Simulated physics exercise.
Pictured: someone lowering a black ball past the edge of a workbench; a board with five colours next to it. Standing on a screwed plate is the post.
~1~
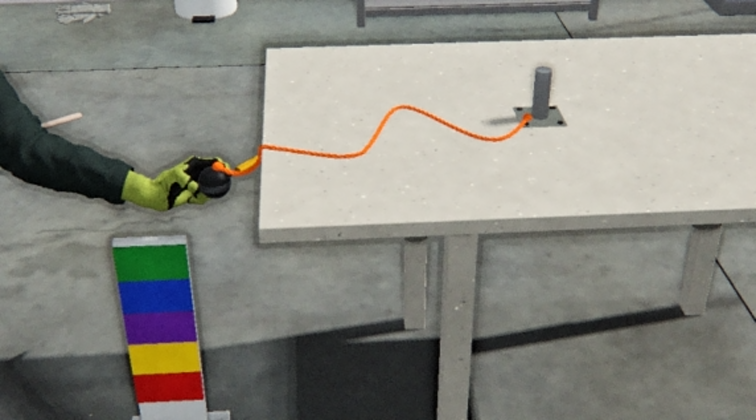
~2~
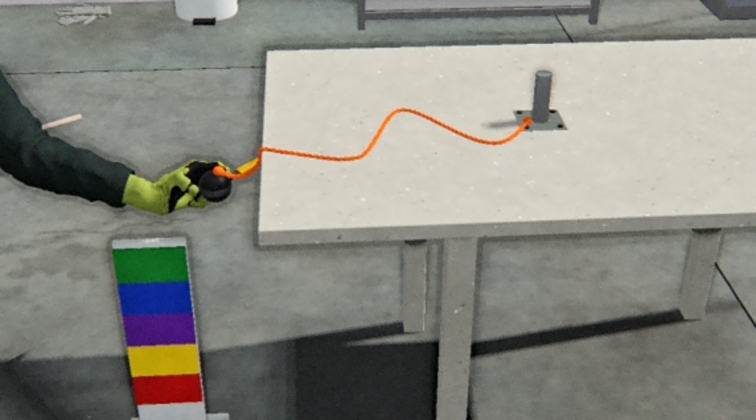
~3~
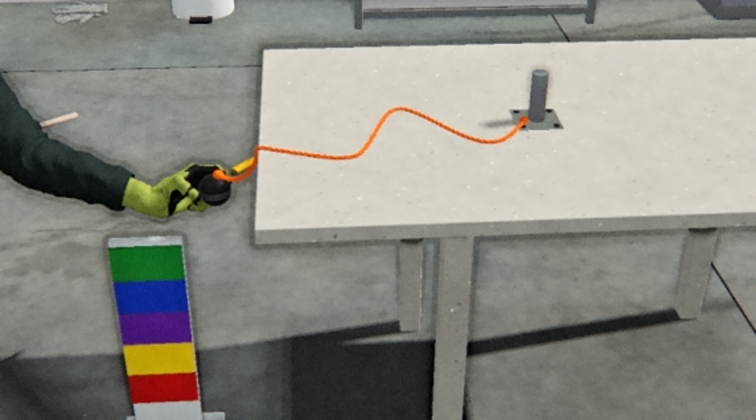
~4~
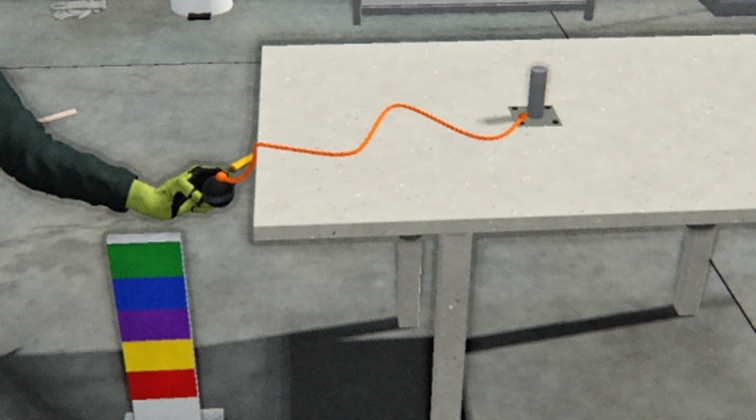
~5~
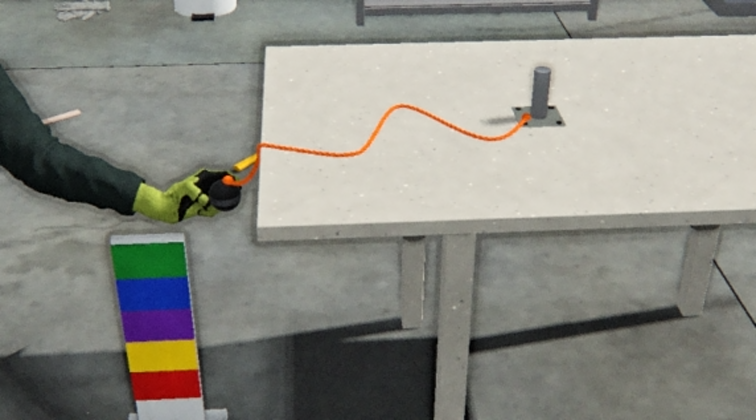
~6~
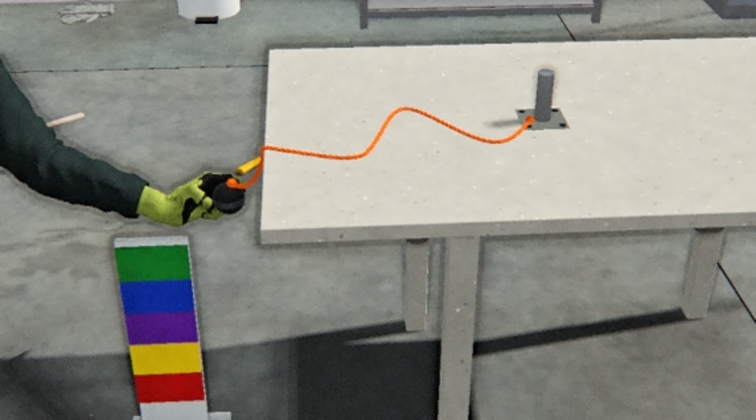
Gloved hand holding a black ball on a slack orange cord beside a pale table, shifting very slightly right.
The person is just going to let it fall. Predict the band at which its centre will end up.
I predict the purple band.
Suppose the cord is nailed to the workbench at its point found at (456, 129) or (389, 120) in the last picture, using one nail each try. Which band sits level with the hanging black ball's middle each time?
Results, in sequence: Blue / green.
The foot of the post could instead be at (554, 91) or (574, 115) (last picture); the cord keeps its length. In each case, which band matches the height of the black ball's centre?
Result 1: Blue. Result 2: Blue.
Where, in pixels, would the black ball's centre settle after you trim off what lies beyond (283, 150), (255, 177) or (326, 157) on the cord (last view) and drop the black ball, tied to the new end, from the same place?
About (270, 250), (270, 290) and (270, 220).
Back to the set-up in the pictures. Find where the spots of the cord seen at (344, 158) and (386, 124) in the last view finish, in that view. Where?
First: (266, 188). Second: (309, 138).
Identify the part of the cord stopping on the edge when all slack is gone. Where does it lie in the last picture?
Location: About (374, 144).
A little later, ball near (241, 306); level with blue.
Next, ball near (293, 301); level with purple.
Later still, ball near (264, 320); level with purple.
When it is over, ball near (273, 317); level with purple. Its middle rests at the purple band.
